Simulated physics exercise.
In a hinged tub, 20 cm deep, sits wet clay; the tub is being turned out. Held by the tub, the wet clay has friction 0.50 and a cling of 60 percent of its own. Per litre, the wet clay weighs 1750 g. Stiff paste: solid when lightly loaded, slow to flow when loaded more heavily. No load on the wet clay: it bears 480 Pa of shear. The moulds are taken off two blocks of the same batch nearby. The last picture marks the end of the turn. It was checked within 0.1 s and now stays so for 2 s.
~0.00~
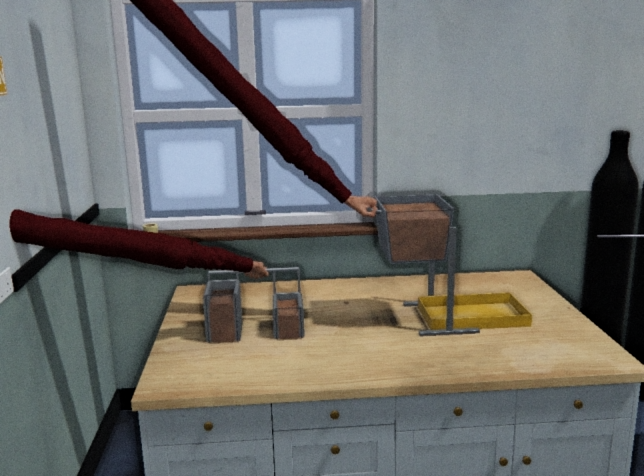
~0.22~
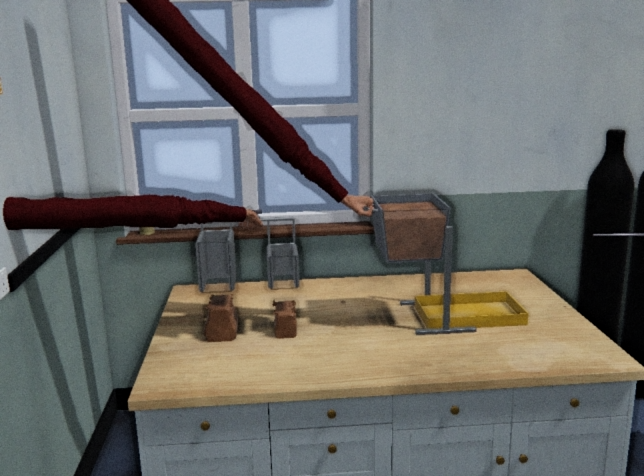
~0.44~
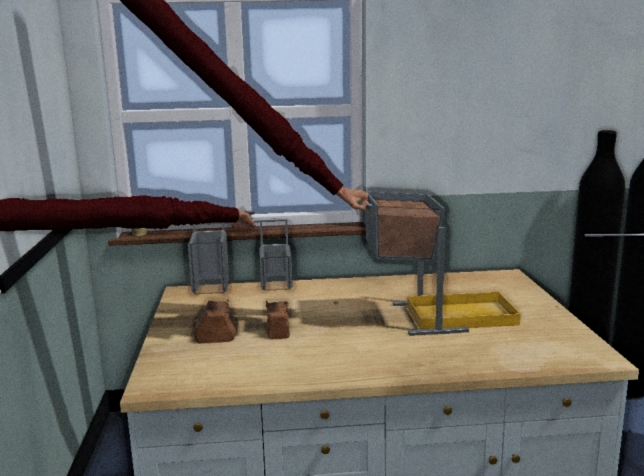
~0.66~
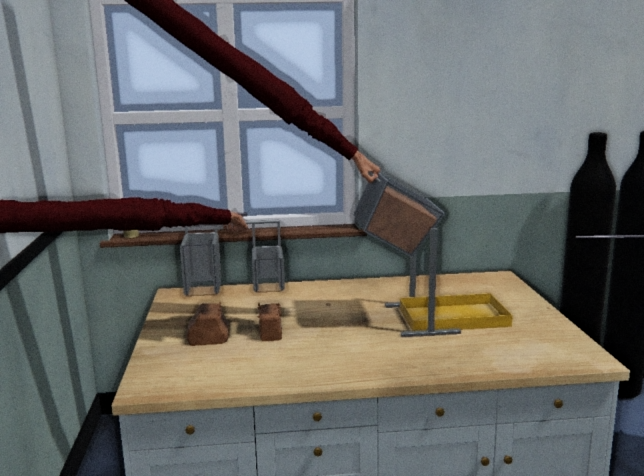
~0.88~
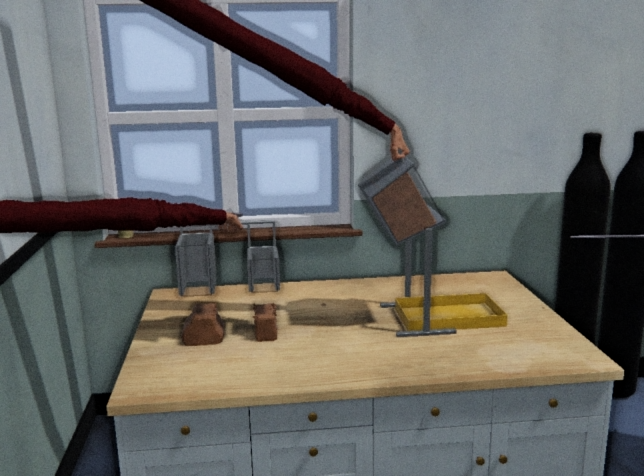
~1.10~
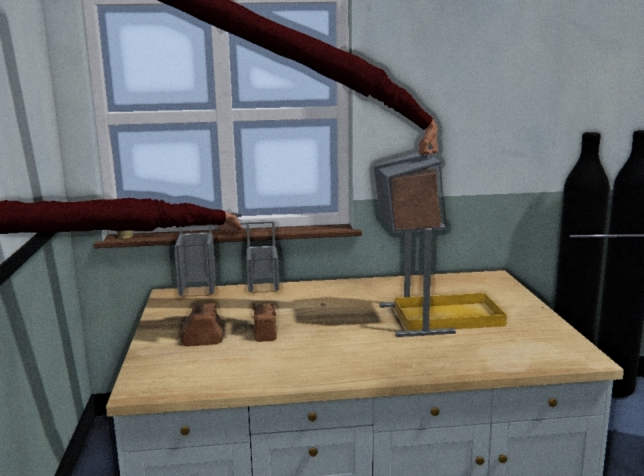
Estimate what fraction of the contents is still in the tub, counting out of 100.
Roughly 58 out of 100.
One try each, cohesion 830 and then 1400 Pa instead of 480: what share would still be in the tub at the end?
100 in a hundred, followed by 100 in a hundred.
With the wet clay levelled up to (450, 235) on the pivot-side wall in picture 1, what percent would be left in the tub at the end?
Then roughly 100 %.
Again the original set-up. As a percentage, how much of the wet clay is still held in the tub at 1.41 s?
Roughly 65 per cent.
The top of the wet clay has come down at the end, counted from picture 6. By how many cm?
Roughly 9 cm.
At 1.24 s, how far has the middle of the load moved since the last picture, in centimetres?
The distance comes to some 4 cm.
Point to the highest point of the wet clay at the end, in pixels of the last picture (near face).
(404, 199).
After 1.24 s, the tub is at 83 degrees and holds 89 %.
After 1.41 s, the tub is at 83 degrees and holds 66 %.
After 1.58 s, the tub is at 83 degrees and holds 61 %.
After 1.75 s, the tub is at 83 degrees and holds 60 %.
After 3.10 s, at the end, the tub is at 83 degrees and holds 58 %.
